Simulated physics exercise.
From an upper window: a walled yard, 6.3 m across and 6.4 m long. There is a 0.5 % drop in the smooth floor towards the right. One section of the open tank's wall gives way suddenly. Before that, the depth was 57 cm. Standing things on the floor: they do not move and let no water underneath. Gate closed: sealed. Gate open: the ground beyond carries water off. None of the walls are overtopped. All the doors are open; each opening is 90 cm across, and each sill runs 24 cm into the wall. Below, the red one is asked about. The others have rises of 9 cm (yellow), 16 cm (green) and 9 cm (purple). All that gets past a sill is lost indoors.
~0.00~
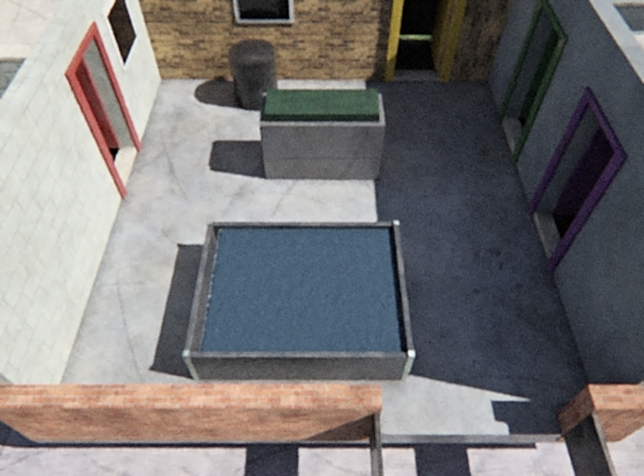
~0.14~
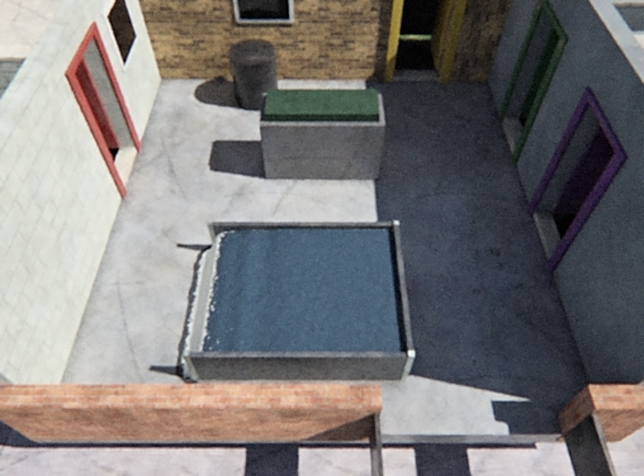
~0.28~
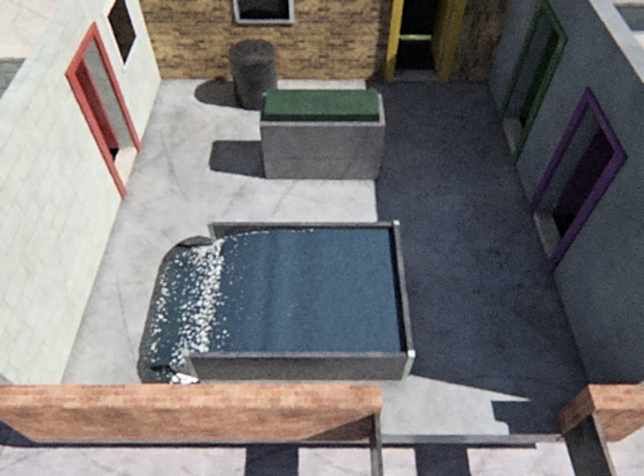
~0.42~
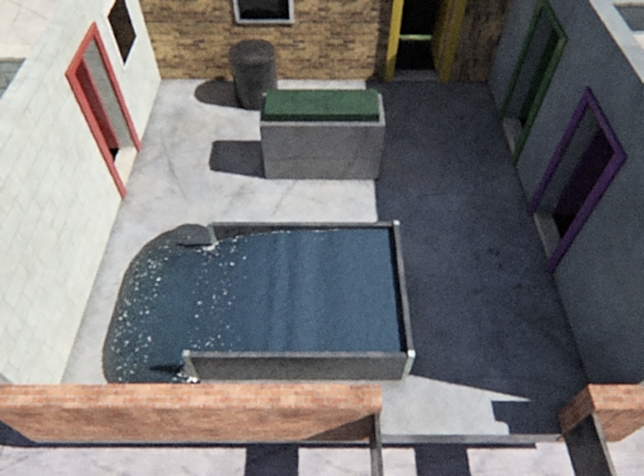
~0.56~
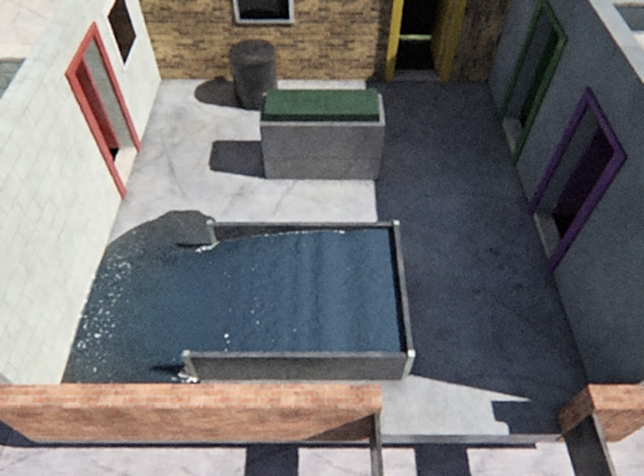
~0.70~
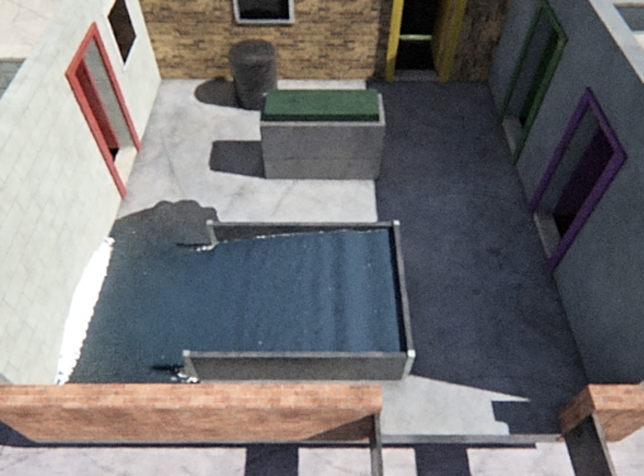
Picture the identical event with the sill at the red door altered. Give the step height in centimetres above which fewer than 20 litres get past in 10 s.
7.5 cm.
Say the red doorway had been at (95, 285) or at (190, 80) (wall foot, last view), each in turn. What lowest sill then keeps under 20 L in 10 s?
Around 32 and 19 cm respectively.
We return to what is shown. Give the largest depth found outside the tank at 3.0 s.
Around 32 centimetres.
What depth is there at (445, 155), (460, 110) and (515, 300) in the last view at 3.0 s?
Around 0 cm, 0 cm and 0 cm.
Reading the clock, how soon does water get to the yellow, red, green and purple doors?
Yellow: 4.5 s; red: 1.3 s; green: 6.0 s; purple: 5.0 s.
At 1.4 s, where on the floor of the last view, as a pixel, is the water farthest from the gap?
The farthest wet point sits near (135, 160).
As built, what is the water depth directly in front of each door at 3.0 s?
At the yellow door the depth is 0 cm, at red 12 cm, at green 0 cm and at purple 0 cm.
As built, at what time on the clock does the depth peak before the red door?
2.8 s.
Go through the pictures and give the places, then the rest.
In the first picture, still water, 57 cm deep, in the open tank at (301, 286); the red door at (110, 121) is dry.
In the second picture, water pours out at (209, 303) and has run 0.3 m, to (194, 295); about 5 cm deep outside, 57 cm at the back.
In the third picture, the gap is at (209, 304), the front 0.7 m out at (145, 348); the back of the open tank holds 57 cm.
In the fourth picture, the front is at (109, 357), 1.2 m from the gap at (209, 304); 2.5 m2 of floor is wet, 57 cm left at the back.
In the fifth picture, the gap is at (209, 304), the front 1.6 m out at (65, 371); the back of the open tank holds 57 cm.
In the sixth picture, water pours out at (209, 305) and has run 1.7 m, to (113, 228); about 8 cm deep outside, 57 cm at the back; 1.1 m in a straight line remain to the red door at (110, 121).
After 1.4 s water covers 15 % of the floor, deepest (45 cm) near (52, 411); 5 cm at the red door, 0 litres in over its 12 cm sill.
After 3.0 s water covers 35 % of the floor, deepest (32 cm) near (52, 411); 12 cm at the red door, 0 litres in over its 12 cm sill.
After 10.0 s water covers 90 % of the floor, deepest (12 cm) near (473, 90); 9 cm at the red door, 1 litre in over its 12 cm sill.
At the red door as built, the water arrived by 1.3 s and peaked near 12 cm at 2.8 s.
With a sill of 7 cm, 27 litres would have come in within the 10 s; with 9.5 cm, 6 litres. So under 20 litres takes about 7.5 cm.
